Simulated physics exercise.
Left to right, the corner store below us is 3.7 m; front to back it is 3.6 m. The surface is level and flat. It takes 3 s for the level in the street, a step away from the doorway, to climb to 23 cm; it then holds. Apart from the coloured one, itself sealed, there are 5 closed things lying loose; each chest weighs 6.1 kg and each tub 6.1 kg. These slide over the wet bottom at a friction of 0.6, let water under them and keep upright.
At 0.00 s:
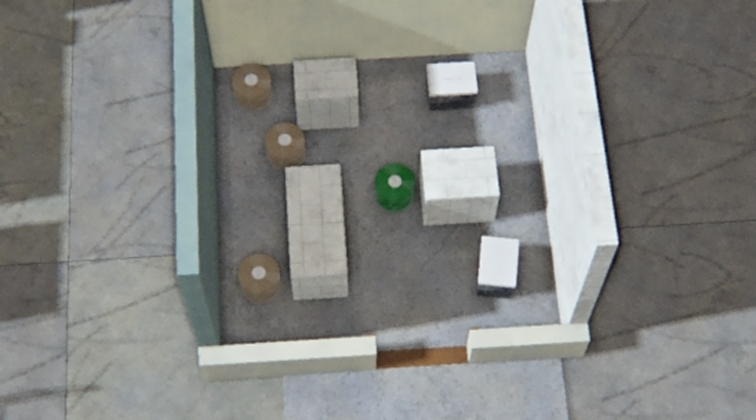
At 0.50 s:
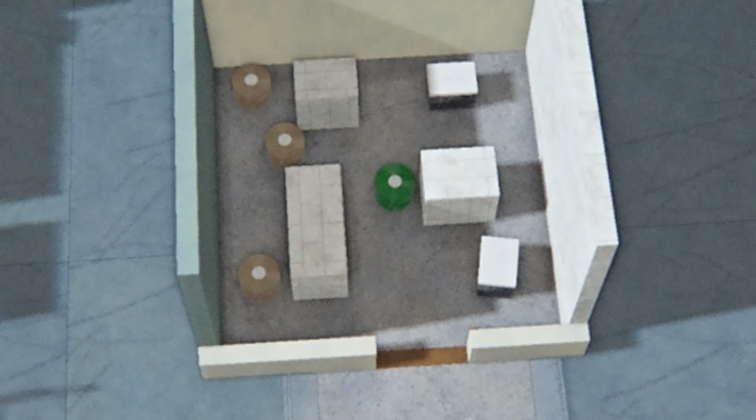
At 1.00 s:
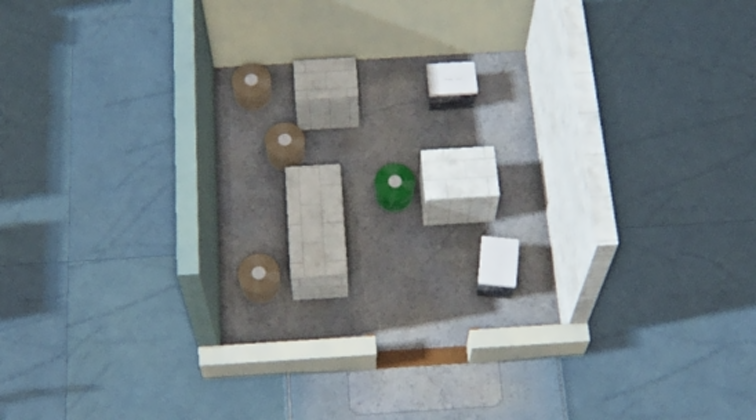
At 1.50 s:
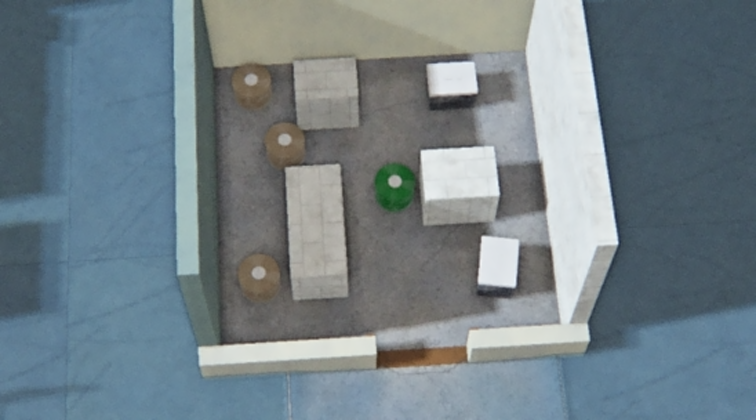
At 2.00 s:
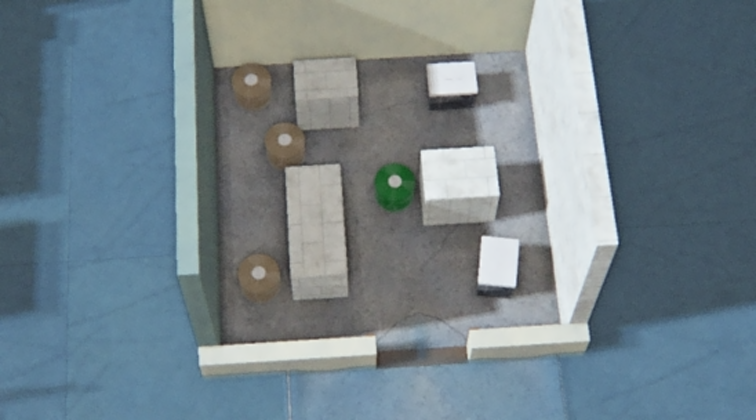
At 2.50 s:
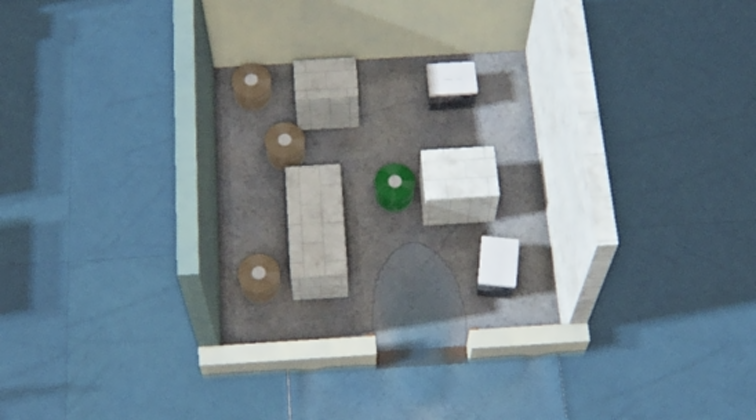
A small corner store, seen from above with blocky units, brown tubs and a green one inside, stood still as water covered the street outside, then crept through the doorway onto the floor.
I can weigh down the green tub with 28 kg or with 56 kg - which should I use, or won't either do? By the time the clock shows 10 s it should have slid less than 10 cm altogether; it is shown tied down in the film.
Go with the heavier one.
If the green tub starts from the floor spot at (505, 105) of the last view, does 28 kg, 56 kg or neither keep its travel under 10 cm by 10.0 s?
The answer: Either weight will do.
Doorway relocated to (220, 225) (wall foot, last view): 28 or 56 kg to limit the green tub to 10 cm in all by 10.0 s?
The small mass already works.
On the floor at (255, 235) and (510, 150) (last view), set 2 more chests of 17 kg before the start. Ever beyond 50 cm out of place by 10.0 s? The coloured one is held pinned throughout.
In order: Within the mark, above the mark.
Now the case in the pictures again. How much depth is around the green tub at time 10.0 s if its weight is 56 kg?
About 14 cm.
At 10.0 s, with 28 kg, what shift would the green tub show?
I'd put it at roughly 40 cm.
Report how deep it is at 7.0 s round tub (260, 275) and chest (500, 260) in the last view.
Depths: Near 1 cm, then near 7 cm.
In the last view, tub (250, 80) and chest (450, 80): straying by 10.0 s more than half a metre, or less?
In that order: Under, over.
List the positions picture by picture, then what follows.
In the first frame, the green tub at (395, 182) rests on the ground; 0.0 m2 under water; 0 of 6 have shifted.
In the second frame, the green tub at (395, 182), on the bottom; water covers 0.0 m2; 0 of 6 have shifted.
In the third frame, the green tub at (395, 182) rests on the ground; 0.0 m2 under water; 0 of 6 have shifted.
In the fourth frame, the green tub at (395, 182), on the bottom; 0.0 m2 under water; 0 of 6 have shifted.
In the fifth frame, the green tub at (395, 182), on the bottom; water covers 0.2 m2; 0 of 6 have shifted.
In the sixth frame, the green tub at (395, 182) rests on the ground; water covers 1.0 m2; 0 of 6 have shifted.
After 3.5 s the green tub would be 0 cm from its start with 28 kg and 0 cm from its start with 56 kg; 6 cm of water round it then.
After 4.5 s the green tub would be 0 cm from its start with 28 kg and 0 cm from its start with 56 kg; 9 cm of water round it then.
After 7.0 s the green tub would be 0 cm from its start with 28 kg and 0 cm from its start with 56 kg; 10 cm of water round it then.
After 10.0 s the green tub would be 43 cm from its start with 28 kg and 0 cm from its start with 56 kg; 14 cm of water round it then.
